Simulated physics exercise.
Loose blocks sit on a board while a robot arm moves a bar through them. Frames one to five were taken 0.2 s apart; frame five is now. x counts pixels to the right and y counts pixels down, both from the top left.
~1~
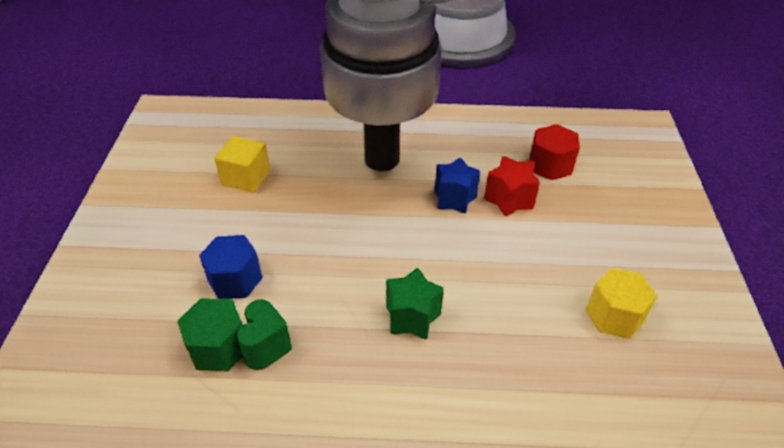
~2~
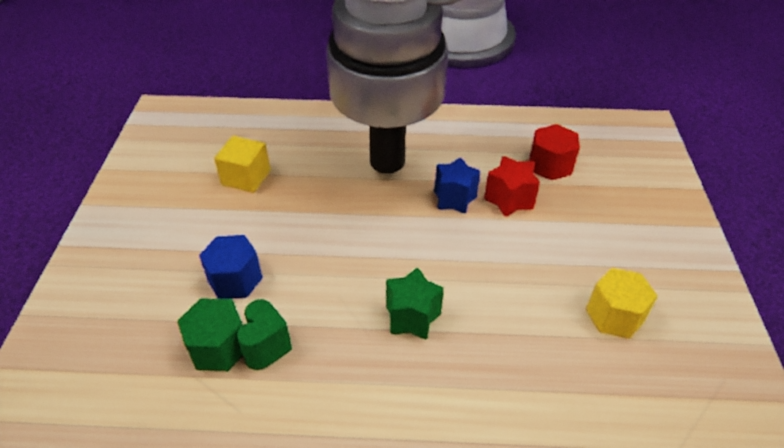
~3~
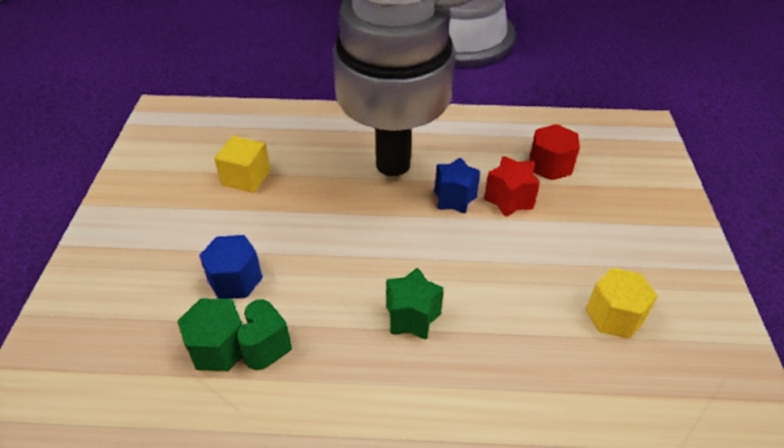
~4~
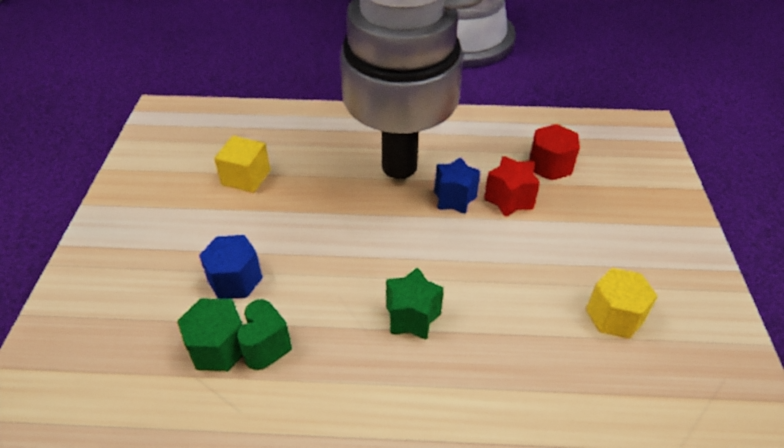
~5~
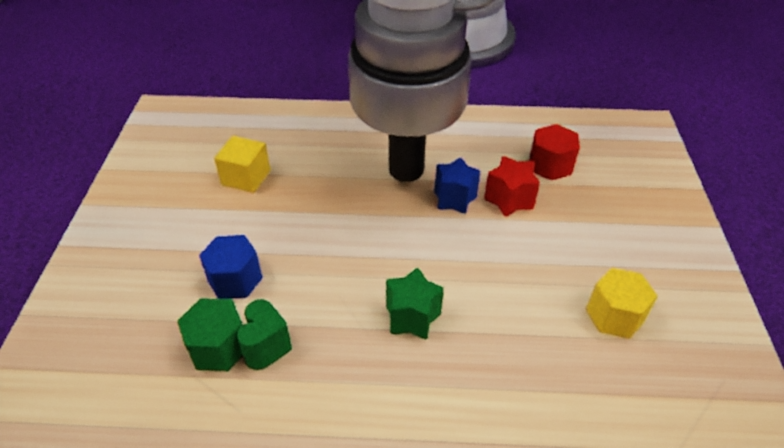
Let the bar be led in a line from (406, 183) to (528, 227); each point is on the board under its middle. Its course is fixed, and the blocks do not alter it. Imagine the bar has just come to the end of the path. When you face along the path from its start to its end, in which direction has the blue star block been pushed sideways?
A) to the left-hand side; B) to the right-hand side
The answer is B.
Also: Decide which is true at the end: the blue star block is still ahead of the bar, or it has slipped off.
Ahead to the end.
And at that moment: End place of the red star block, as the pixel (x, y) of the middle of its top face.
When the path ends, it will be at (554, 178).
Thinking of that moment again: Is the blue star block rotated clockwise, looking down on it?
Going by the path, yes.
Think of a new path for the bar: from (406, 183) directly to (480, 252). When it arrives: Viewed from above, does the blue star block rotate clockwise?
No.
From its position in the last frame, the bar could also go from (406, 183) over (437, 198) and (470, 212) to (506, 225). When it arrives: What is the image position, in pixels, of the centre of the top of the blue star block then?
My estimate: (551, 211).
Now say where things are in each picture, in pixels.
Lower end of the bar (382, 160), tops of blocks, blue star block (458, 172), red star block (515, 172), red hexagonal block (557, 138), in the first picture.
Bar (387, 162), blocks as before, in the second picture.
Bar (393, 165), blocks as before, in the third picture.
Bar (400, 167), blocks as before, in the fourth picture.
Bar (406, 170), blue star block (458, 172), red star block (515, 172), red hexagonal block (557, 138), in the fifth picture.
On the path given first. One third of the way, bar (447, 185); blue star block (487, 184); red star block (524, 172).
Two thirds of the way, bar (489, 199); blue star block (526, 204), turned 30° clockwise; red star block (550, 177), turned 65° anticlockwise.
At the end, bar (531, 214); blue star block (563, 221), turned 60° clockwise; red star block (554, 178), turned 85° anticlockwise; red hexagonal block not moved.
